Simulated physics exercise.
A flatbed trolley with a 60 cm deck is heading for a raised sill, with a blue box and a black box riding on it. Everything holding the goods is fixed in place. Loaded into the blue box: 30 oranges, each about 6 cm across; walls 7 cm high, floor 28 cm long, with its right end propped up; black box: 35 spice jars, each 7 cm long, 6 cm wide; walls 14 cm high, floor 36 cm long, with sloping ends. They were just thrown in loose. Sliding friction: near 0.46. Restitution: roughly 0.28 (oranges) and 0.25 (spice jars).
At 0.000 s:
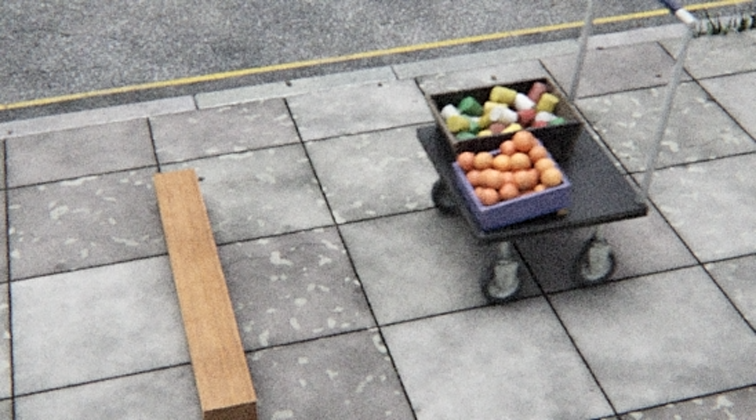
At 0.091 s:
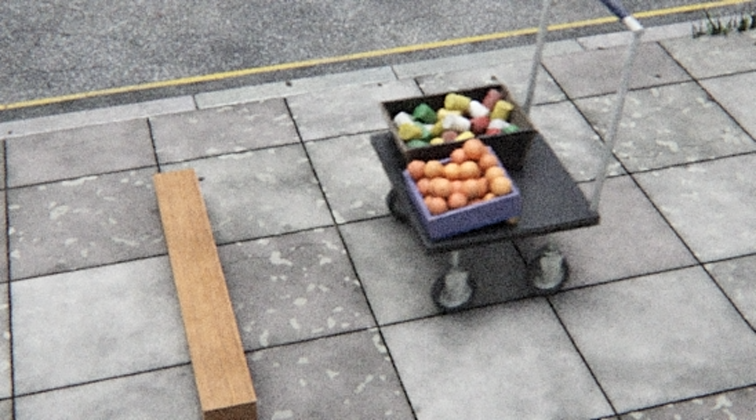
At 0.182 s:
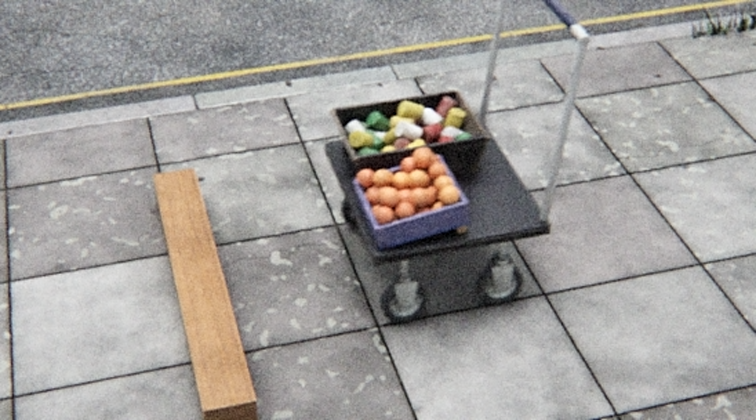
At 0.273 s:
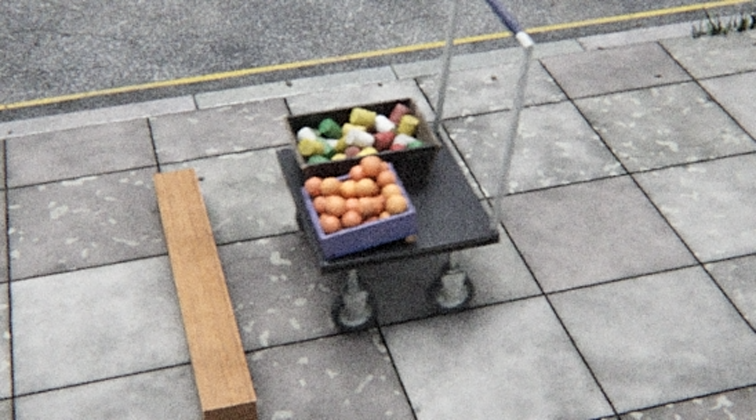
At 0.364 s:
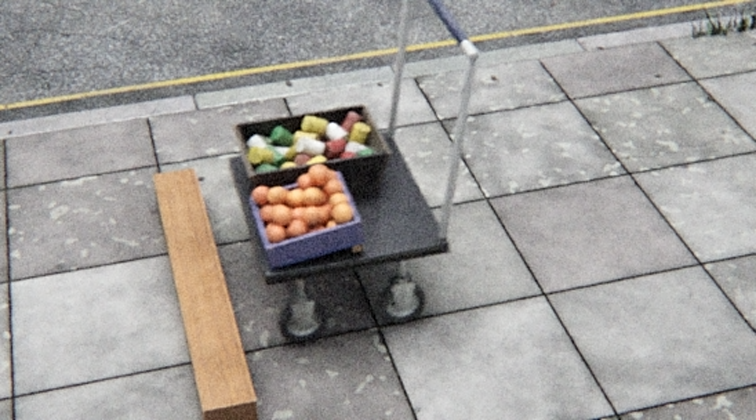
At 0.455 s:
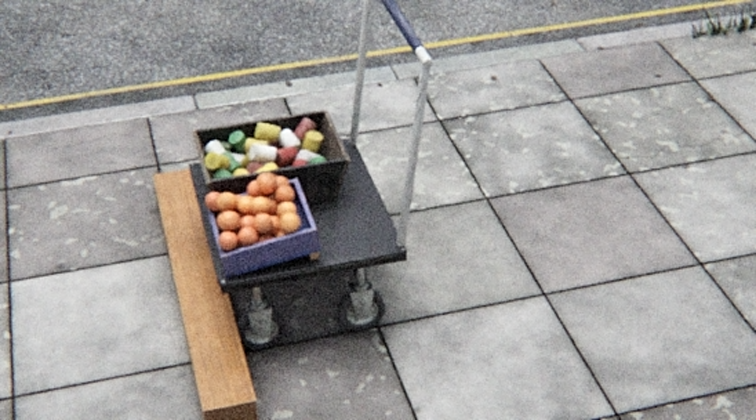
A flatbed trolley with a dark deck and an upright handle rolls leftward and slightly nearer across grey paving slabs, seen from above beside a road with a yellow line. On it ride a blue box heaped with orange balls, in front, and a black box of jumbled multicoloured jars behind. It closes on a long wooden beam lying at left, with both loads staying aboard and the view fixed.
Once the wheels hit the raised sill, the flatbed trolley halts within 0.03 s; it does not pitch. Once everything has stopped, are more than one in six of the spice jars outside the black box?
No.
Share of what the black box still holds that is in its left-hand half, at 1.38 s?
Share in that half: Close to 60 %.
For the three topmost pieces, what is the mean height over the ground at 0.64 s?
Close to 54 cm up.
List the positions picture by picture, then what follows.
In the first frame (each is followed by its nearest rim corner in this view, unless another is named), black box (by its farthest rim corner), (547, 77); blue box, (485, 209); 84 cm short of the stop; none out.
The second frame shows black box, (502, 84); blue box, (432, 218); 67 cm short of the stop.
The third frame shows black box, (457, 91); blue box, (379, 227); 49 cm short of the stop.
The fourth frame shows black box, (410, 98); blue box, (325, 237); 32 cm short of the stop.
The fifth frame shows black box, (363, 105); blue box, (270, 246); 14 cm short of the stop.
The sixth frame shows black box, (325, 111); blue box, (225, 254); stopped; none out.
After 0.52 s, blue box 25 in, 5 out and black box 35 in, 0 out.
After 0.64 s, blue box 23 in, 7 out and black box 35 in, 0 out.
After 0.87 s, blue box 20 in, 10 out and black box 33 in, 2 out.
When it is over (at 1.38 s), blue box 20 in, 10 out and black box 33 in, 2 out. Asked share, 2 of 35, 6 per cent.
